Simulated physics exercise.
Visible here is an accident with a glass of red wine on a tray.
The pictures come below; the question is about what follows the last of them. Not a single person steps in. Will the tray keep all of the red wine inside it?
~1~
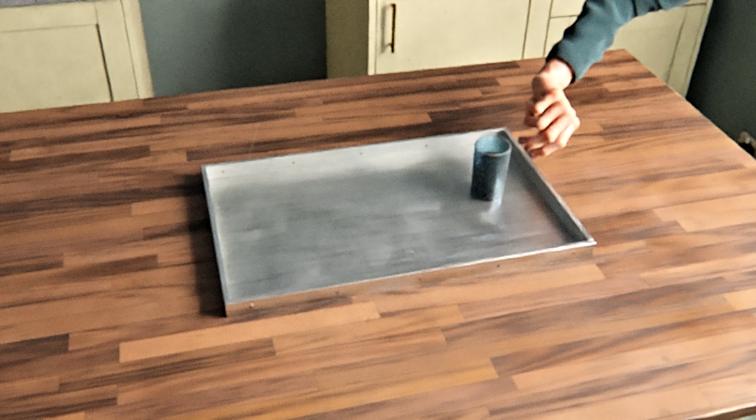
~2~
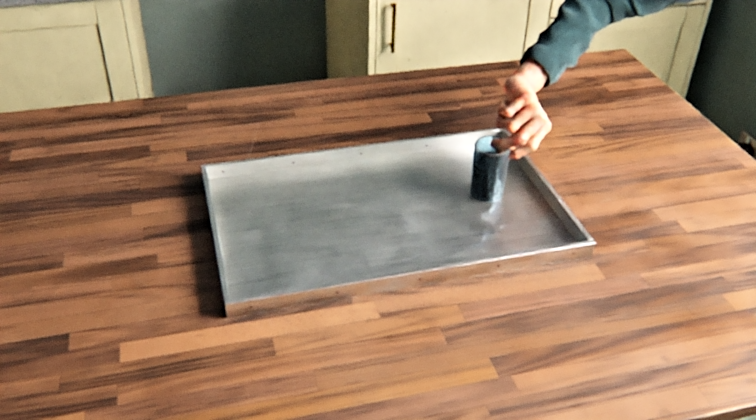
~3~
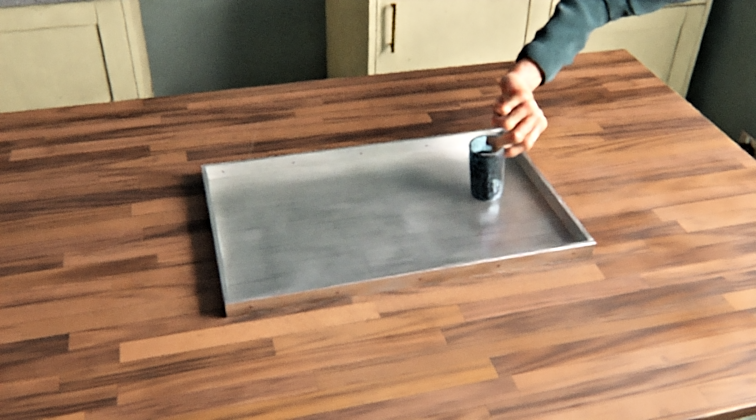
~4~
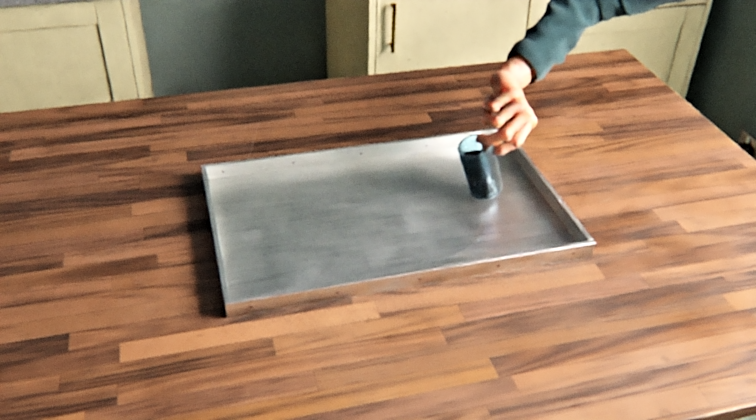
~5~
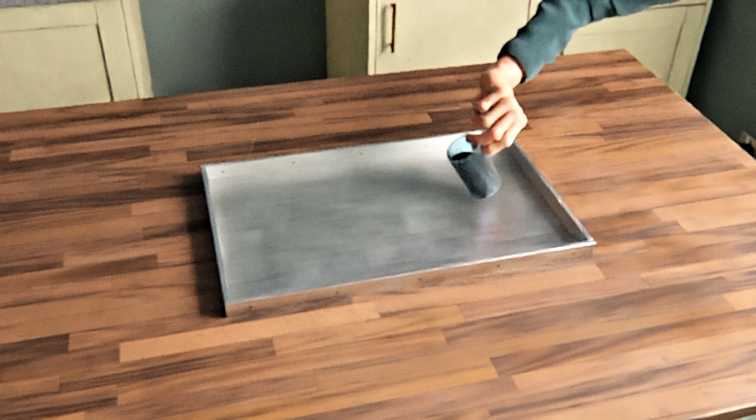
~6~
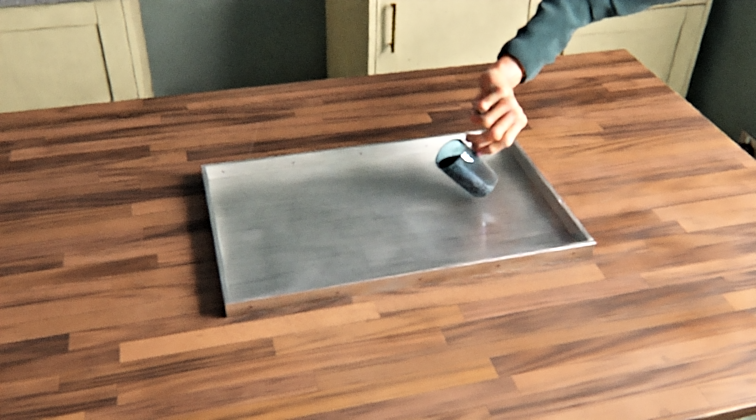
Yes.
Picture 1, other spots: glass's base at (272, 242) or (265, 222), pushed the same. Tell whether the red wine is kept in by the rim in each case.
First it escapes from the tray, then it gets out on to the top.
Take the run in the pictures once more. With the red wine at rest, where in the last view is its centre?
(293, 219).
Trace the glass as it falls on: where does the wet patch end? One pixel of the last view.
Near (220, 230).
Shortly, the glass lies in the tray; the puddle covers about as much as a plate; none is outside.
Then, the puddle covers about as much as a tray; none is outside.
At the finish, the puddle covers about as much as a tray; none is outside.
